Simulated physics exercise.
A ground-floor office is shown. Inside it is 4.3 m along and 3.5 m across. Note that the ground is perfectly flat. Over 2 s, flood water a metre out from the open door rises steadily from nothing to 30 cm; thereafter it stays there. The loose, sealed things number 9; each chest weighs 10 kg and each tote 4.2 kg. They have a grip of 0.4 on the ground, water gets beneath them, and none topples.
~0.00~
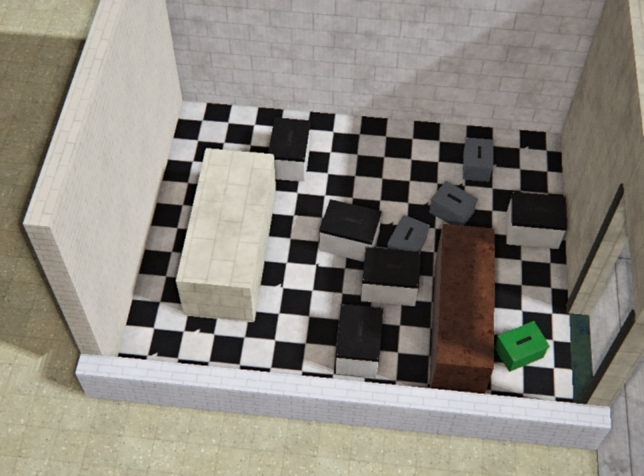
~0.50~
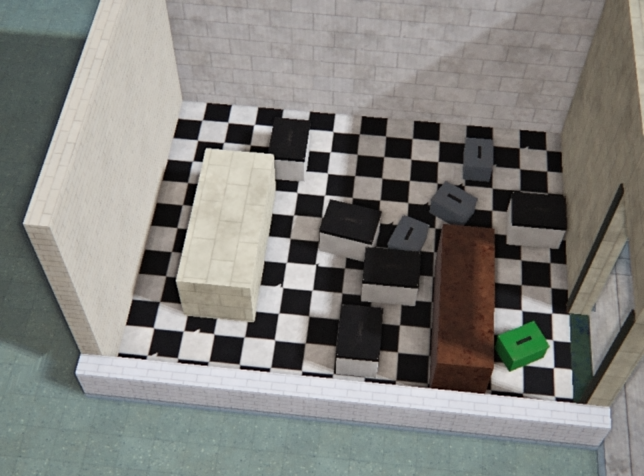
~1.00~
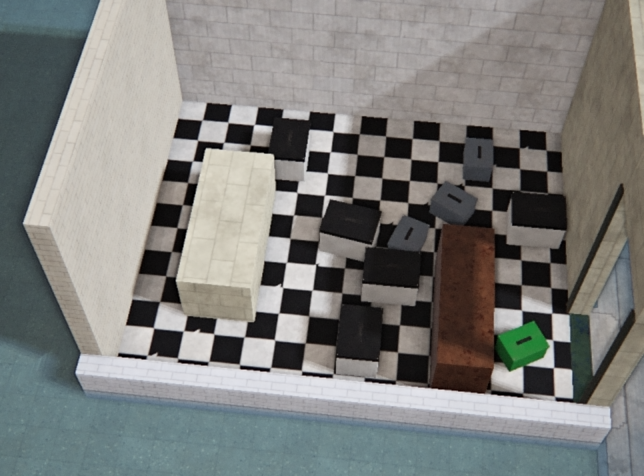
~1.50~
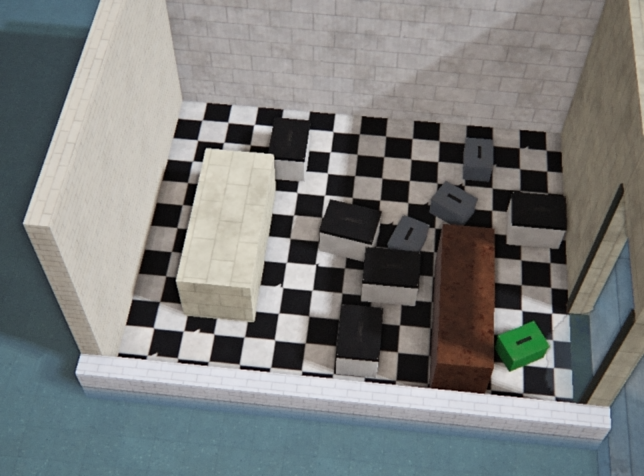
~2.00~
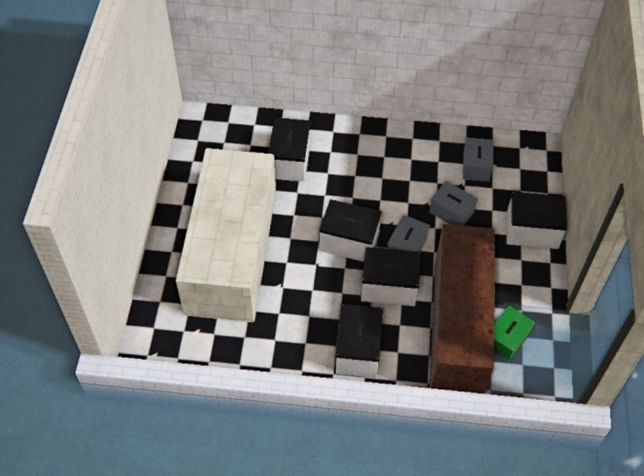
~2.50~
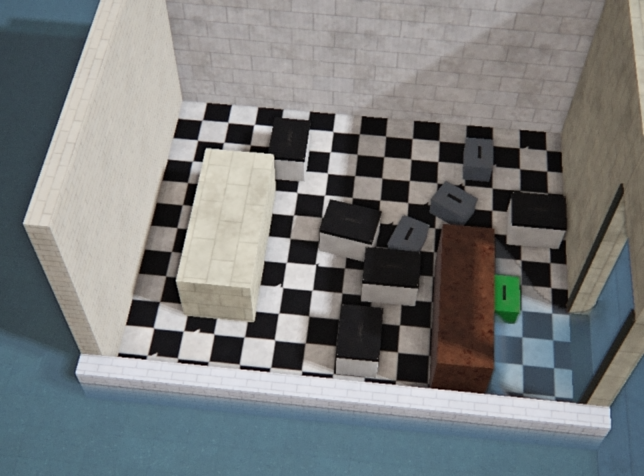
In a small office with a checkered floor, water spread over the ground outside and came in through the doorway at right, shifting and turning the green tote, which drifted along the brown cabinet.
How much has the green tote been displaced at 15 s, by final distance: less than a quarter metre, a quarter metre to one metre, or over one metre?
Result: A long trip.
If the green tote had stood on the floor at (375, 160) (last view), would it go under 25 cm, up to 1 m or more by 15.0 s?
Here it goes just a bit.
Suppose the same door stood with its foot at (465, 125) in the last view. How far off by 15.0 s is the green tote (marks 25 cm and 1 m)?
Under that change the green tote is pushed a bit.
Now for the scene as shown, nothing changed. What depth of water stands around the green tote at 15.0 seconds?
Somewhere close to 17 cm.
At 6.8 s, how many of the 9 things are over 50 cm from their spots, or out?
By that point, 6.
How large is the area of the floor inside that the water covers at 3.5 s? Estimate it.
I'd estimate close to 5.5 m2.
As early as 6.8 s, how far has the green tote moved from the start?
I'd guess some 250 cm by then.
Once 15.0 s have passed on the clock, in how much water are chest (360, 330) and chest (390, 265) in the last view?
Close to 16 and 17 centimetres.
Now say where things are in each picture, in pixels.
In the first picture, the green tote at (524, 341) rests on the ground; water covers 0.0 m2; 0 of 9 have shifted.
In the second picture, the green tote at (524, 341) rests on the ground; water covers 0.0 m2; 0 of 9 have shifted.
In the third picture, the green tote at (524, 341) rests on the ground; water covers 0.0 m2; 0 of 9 have shifted.
In the fourth picture, the green tote at (524, 341) rests on the ground; water covers 0.2 m2; 0 of 9 have shifted.
In the fifth picture, the green tote at (511, 328) rests on the ground, 17 cm from its start; water covers 0.9 m2; 1 of 9 have shifted.
In the sixth picture, the green tote at (504, 293), afloat, 49 cm from its start; water covers 1.6 m2; 1 of 9 have shifted.
After 3.5 s the green tote is near (529, 203), 1.6 m from its start, afloat; 1 afloat.
After 6.8 s the green tote is near (286, 208), 2.7 m from its start, afloat; 3 afloat.
After 11.0 s the green tote is near (355, 282), 1.7 m from its start, afloat; 9 afloat.
After 15.0 s the green tote is near (394, 136), 2.7 m from its start, afloat; 9 afloat.
